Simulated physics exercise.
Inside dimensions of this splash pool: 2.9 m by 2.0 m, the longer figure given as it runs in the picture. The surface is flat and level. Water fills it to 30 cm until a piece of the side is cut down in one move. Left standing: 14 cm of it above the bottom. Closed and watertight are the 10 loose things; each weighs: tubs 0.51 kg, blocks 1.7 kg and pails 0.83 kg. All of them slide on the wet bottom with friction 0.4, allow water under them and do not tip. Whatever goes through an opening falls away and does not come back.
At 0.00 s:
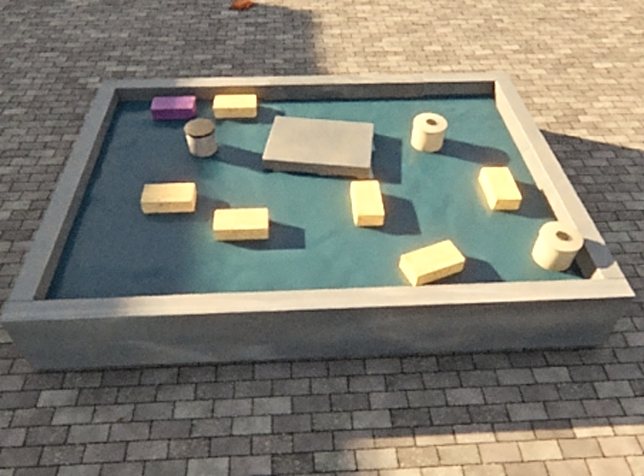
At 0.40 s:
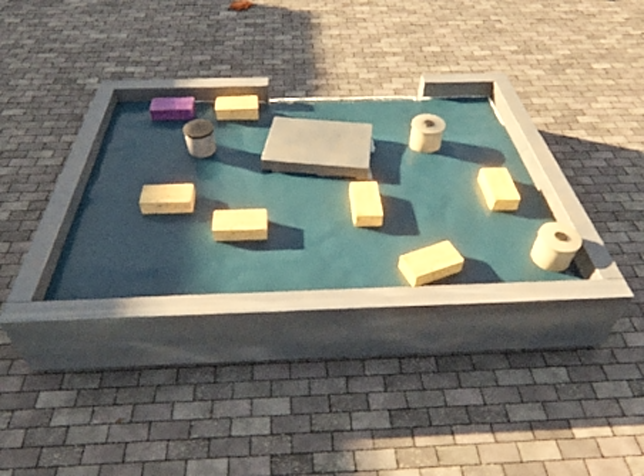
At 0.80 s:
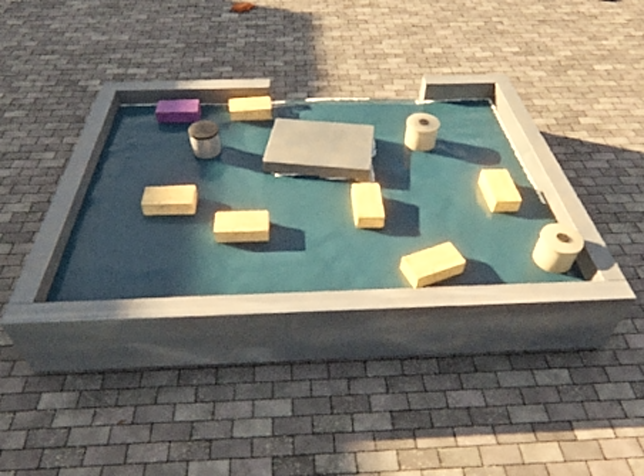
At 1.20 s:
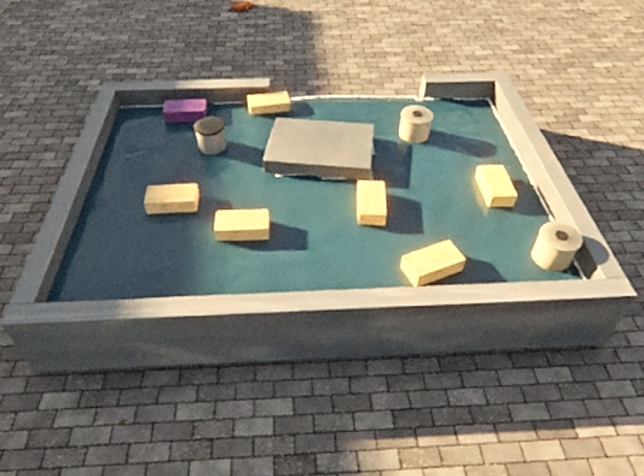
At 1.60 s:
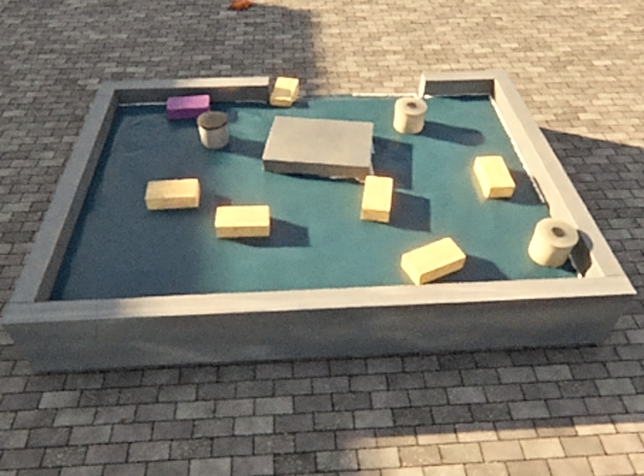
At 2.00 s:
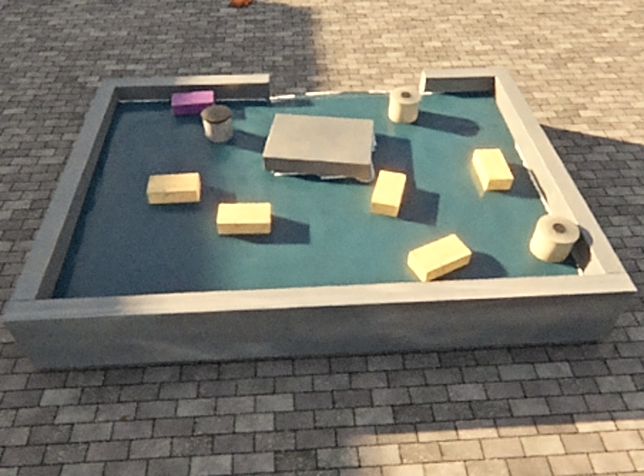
A purple block drifts slowly right along the back of a shallow, walled pool of blue-green water, seen from above on sunlit grey paving. Yellow blocks and pale, round pails sit around a flat grey slab near the middle. A section of the back wall disappears, the yellow block beside the purple one slides right and out through the gap, and the others shift slightly while the camera stays still.
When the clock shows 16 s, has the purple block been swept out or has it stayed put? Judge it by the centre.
Out of the pool.
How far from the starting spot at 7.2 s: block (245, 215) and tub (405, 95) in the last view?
So the first one has shifted 20 cm and the other is washed out.
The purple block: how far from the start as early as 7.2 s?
It has shifted about 60 cm.
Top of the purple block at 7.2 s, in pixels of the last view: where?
Estimated top position: Near (262, 101).
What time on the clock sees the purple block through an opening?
Around 8.5 s.
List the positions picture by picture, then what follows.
The first picture shows the purple block at (173, 103), afloat; about 1620 L in view; 0 of 10 have shifted.
The second picture shows the purple block at (172, 104), afloat; 30 cm deep round most things; 0 of 10 have shifted.
The third picture shows the purple block at (178, 106), afloat; 30 cm deep round most things; 2 of 10 have shifted.
The fourth picture shows the purple block at (185, 106) floats, 8 cm from its start; about 1540 L in view; 5 of 10 have shifted.
The fifth picture shows the purple block at (188, 102), afloat, 11 cm from its start; about 1510 L in view; 7 of 10 have shifted.
The sixth picture shows the purple block at (193, 98), afloat, 15 cm from its start; about 1480 L in view; 10 of 10 have shifted.
After 3.2 s the purple block is near (215, 97), 0.3 m from its start, afloat; 1 of 10 are out; 9 afloat.
After 7.2 s the purple block is near (262, 101), 0.6 m from its start, afloat; 2 of 10 are out; 8 afloat.
After 12.0 s the purple block has gone out; 3 of 10 are out; 7 afloat.
After 16.0 s the purple block has gone out; 4 of 10 are out; 6 afloat.
